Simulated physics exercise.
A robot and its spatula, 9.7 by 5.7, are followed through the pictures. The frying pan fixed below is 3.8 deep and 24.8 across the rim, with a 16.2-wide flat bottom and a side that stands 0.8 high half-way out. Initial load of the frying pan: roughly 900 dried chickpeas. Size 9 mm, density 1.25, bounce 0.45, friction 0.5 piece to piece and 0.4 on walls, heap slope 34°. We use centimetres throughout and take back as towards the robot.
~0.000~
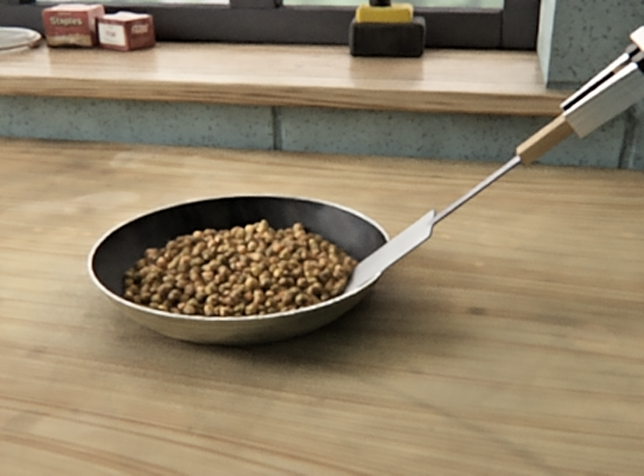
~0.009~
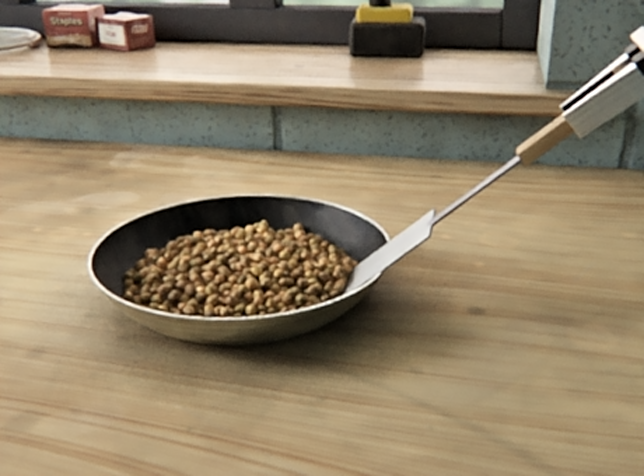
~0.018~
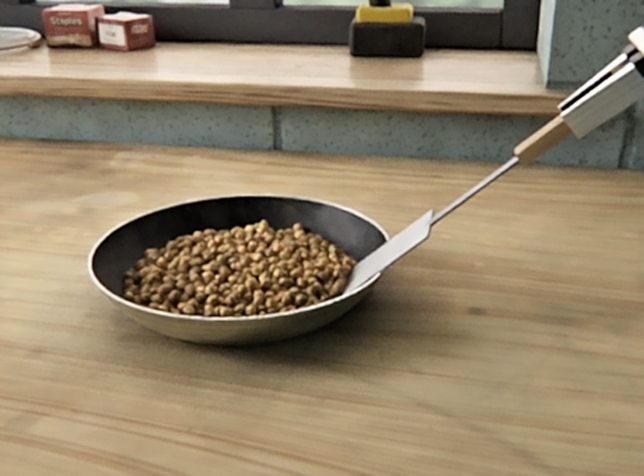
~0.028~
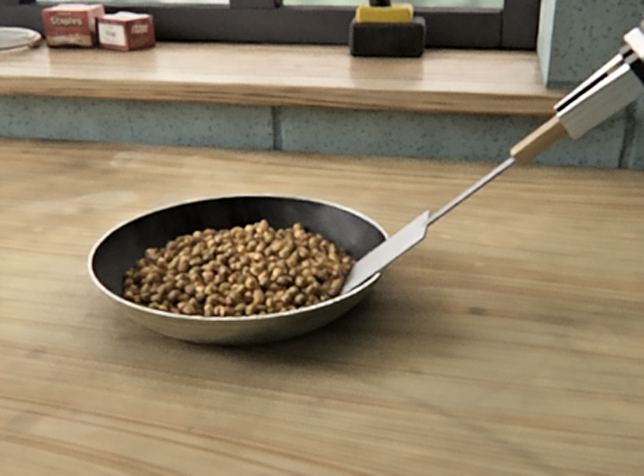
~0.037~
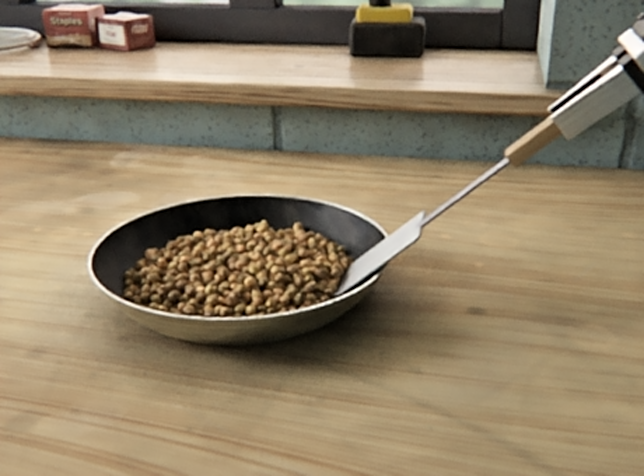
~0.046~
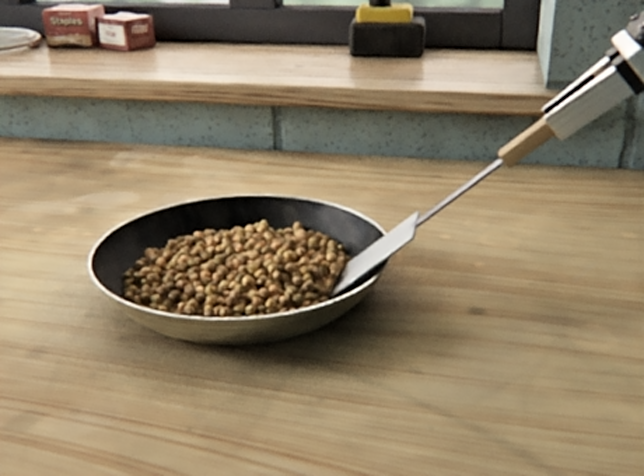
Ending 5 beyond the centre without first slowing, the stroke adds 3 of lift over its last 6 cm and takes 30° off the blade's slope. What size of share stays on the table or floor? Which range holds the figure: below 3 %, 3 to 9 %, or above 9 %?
The figure lies below 3 %.
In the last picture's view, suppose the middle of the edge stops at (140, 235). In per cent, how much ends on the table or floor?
The share ending on the table or floor is about 5 per cent.
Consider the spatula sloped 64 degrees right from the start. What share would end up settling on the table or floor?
In that case around 0 per cent.
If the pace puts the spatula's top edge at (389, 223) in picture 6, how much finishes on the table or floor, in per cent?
Share: Roughly 5 %.
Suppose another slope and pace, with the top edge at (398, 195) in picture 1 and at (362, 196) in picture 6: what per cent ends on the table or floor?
Some 5 percent ends up on the table or floor.
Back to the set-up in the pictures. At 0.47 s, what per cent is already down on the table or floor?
It works out to about 0 in a hundred.
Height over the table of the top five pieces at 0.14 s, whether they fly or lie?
Height: Approx. 3 cm.
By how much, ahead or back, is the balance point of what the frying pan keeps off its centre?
2.5 cm ahead.
After 0.14 s, sloping 42°, highest piece 3 above the table; 900 in the frying pan.
After 0.23 s, sloping 28°, highest piece 5 above the table; 900 in the frying pan.
After 0.47 s, sloping 12°, highest piece 4 above the table; 900 in the frying pan.
After 1.52 s, sloping 12°, highest piece 4 above the table; 900 in the frying pan.
In the end, 900 in the frying pan. That is 0 % on the table or floor.
